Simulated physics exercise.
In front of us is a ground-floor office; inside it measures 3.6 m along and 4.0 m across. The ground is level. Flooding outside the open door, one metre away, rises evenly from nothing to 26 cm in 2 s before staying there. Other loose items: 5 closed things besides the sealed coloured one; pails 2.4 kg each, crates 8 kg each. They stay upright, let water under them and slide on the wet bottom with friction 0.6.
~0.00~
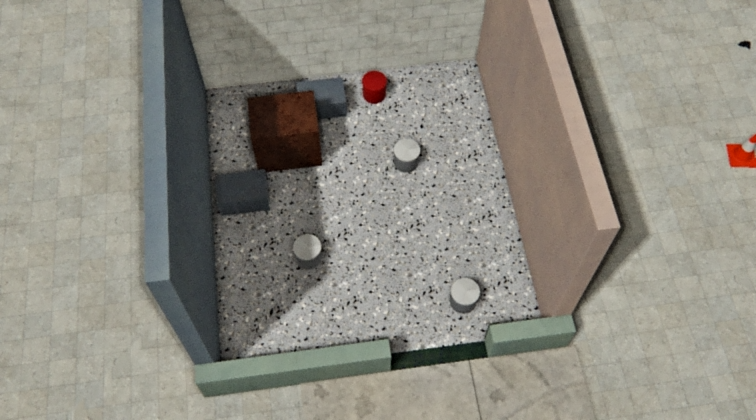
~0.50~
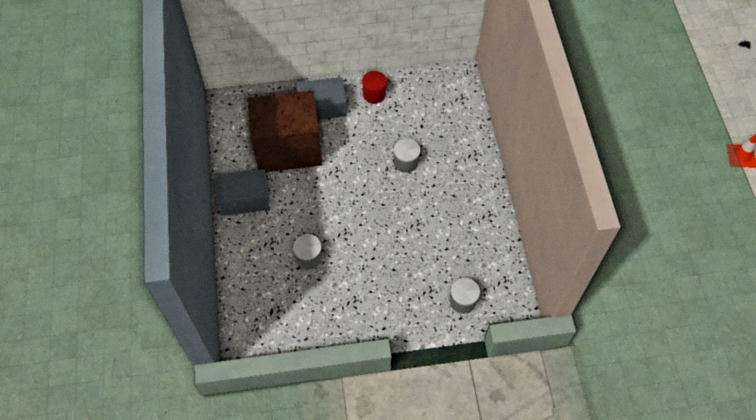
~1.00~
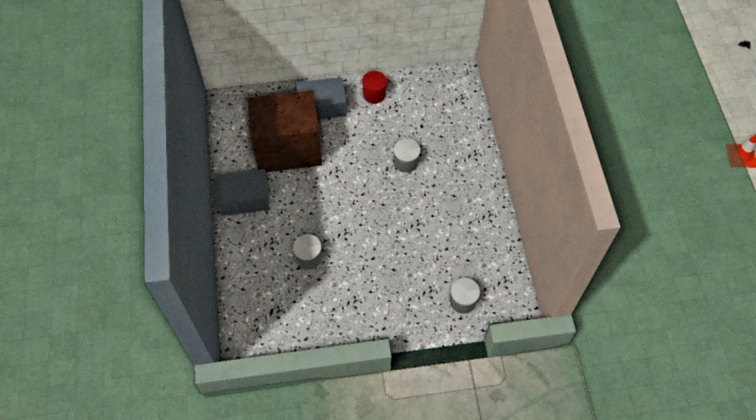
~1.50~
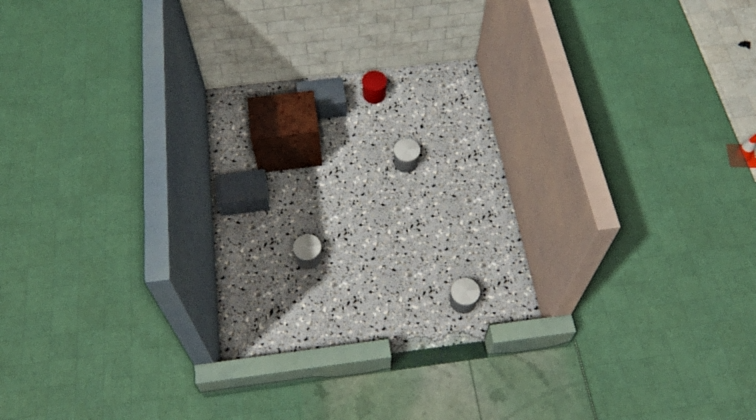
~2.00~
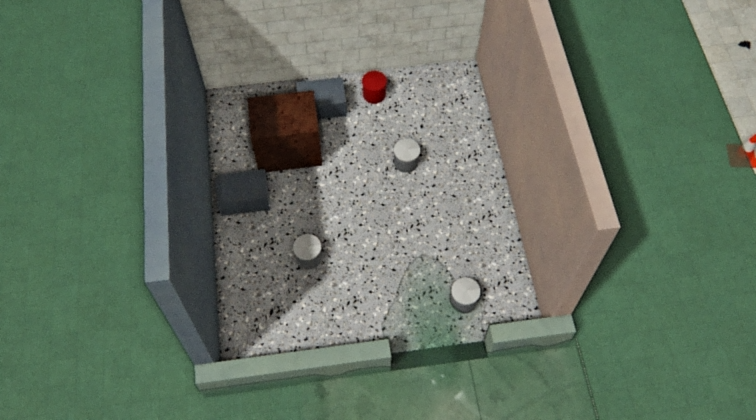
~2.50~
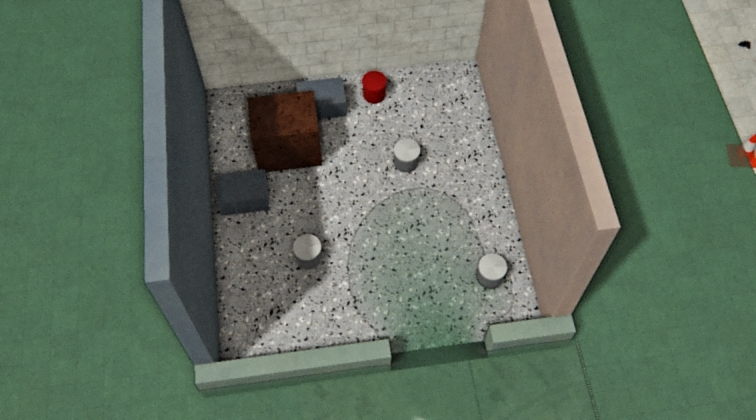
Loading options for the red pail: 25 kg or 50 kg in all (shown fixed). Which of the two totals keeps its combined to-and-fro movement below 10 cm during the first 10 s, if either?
The smaller one already does.
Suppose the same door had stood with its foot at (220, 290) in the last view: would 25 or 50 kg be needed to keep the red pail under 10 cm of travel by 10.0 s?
Result: Lighter option suffices.
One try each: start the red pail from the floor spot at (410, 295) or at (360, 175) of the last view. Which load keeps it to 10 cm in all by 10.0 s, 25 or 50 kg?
In that order: Only the larger holds; the smaller is enough.
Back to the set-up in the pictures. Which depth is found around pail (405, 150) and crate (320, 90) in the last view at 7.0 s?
Close to 14 and 13 centimetres.
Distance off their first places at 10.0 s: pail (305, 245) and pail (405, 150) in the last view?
120 cm and 200 cm respectively.
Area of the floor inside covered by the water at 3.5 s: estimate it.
At that time the wet patch spans about 9.0 m2.
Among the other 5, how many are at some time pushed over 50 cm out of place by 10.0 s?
The total is 5.
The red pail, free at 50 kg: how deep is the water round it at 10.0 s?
Something like 15 centimetres.
After 3.5 s the red pail would be 0 cm from its start with 25 kg and 0 cm from its start with 50 kg; 1 cm of water round it then.
After 4.5 s the red pail would be 0 cm from its start with 25 kg and 0 cm from its start with 50 kg; 5 cm of water round it then.
After 7.0 s the red pail would be 0 cm from its start with 25 kg and 0 cm from its start with 50 kg; 13 cm of water round it then.
After 10.0 s the red pail would be 0 cm from its start with 25 kg and 0 cm from its start with 50 kg; 15 cm of water round it then.
